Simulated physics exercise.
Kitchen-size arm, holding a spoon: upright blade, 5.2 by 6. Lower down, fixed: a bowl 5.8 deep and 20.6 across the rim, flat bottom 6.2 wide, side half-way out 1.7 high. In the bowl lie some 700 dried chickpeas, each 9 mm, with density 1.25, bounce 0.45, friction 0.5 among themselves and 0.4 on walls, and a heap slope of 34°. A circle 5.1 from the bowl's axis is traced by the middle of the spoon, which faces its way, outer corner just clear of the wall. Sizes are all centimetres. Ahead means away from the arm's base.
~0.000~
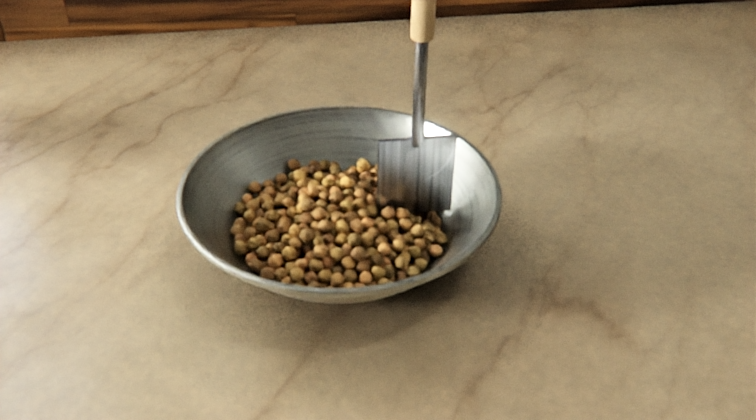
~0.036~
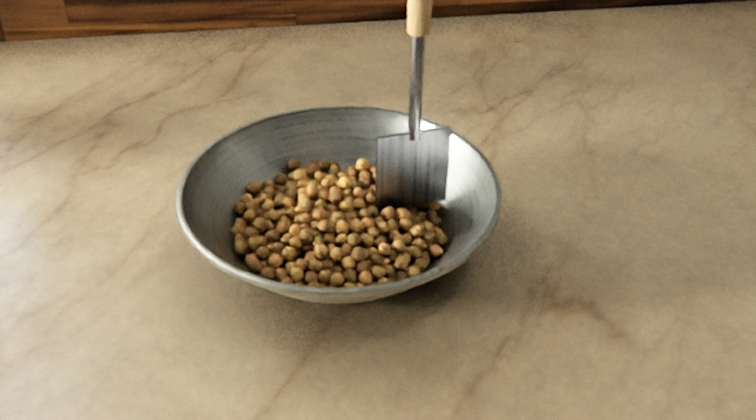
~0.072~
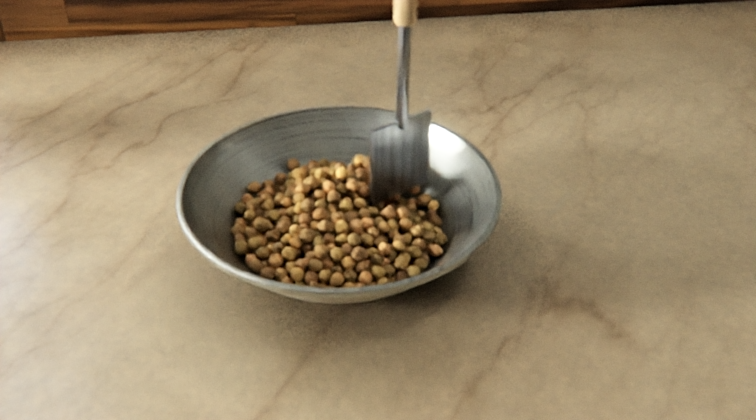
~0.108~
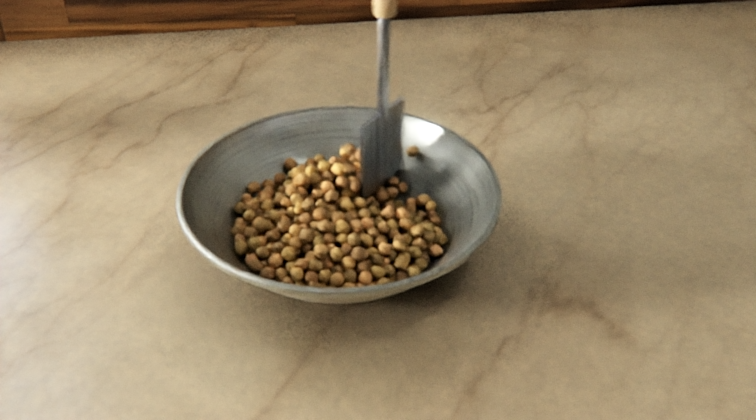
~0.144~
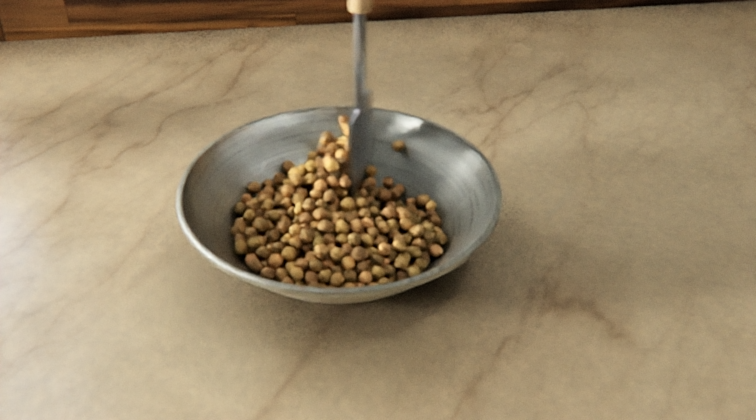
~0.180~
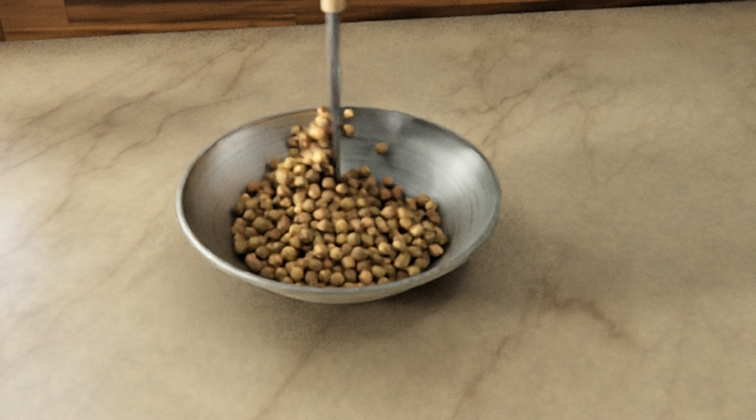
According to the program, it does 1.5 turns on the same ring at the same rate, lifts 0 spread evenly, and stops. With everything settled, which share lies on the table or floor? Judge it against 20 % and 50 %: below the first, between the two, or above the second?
Below 20 %.
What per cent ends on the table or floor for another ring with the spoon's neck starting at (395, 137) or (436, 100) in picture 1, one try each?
5 and 0 per cent.
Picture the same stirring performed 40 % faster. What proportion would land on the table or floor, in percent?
It would come to around 25 percent.
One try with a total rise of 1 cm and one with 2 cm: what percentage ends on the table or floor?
Near 5 in a hundred, then near 0 in a hundred.
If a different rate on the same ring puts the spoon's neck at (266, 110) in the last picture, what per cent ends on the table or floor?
Some 35 per cent.
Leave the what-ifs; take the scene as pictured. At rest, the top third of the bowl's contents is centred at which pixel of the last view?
The centre is near pixel (299, 232).
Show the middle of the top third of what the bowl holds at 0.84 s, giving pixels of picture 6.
Near pixel (329, 169).
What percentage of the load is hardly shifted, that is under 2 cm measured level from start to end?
I'd guess close to 45 percent of the load.
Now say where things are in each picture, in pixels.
In the first picture, spoon neck at (418, 118), 0° round; upper third of the load around (334, 216), from x 240 to 440, top at y 165; 701 in the bowl.
In the second picture, spoon neck at (415, 112), 9° round; upper third of the load around (335, 216), from x 240 to 440, top at y 165.
In the third picture, spoon neck at (402, 100), 28° round; upper third of the load around (334, 212), from x 240 to 440, top at y 160.
In the fourth picture, spoon neck at (383, 92), 47° round; upper third of the load around (332, 209), from x 240 to 440, top at y 140.
In the fifth picture, spoon neck at (360, 87), 67° round; upper third of the load around (328, 208), from x 240 to 440, top at y 120.
In the sixth picture, spoon neck at (335, 86), 86° round; upper third of the load around (318, 208), from x 240 to 440, top at y 110; 701 in the bowl.
After 0.51 s, 264° round, highest piece 8 above the table; 679 in the bowl, 11 on the table or floor, 11 in flight or on the tool.
After 0.84 s, 81° round, highest piece 8 above the table; 632 in the bowl, 64 on the table or floor, 5 in flight or on the tool.
After 1.20 s, 180° round, highest piece 6 above the table; 611 in the bowl, 90 on the table or floor.
After 1.90 s, 180° round, highest piece 6 above the table; 611 in the bowl, 90 on the table or floor.
At rest, 611 in the bowl, 90 on the table or floor. That is 13 % on the table or floor.
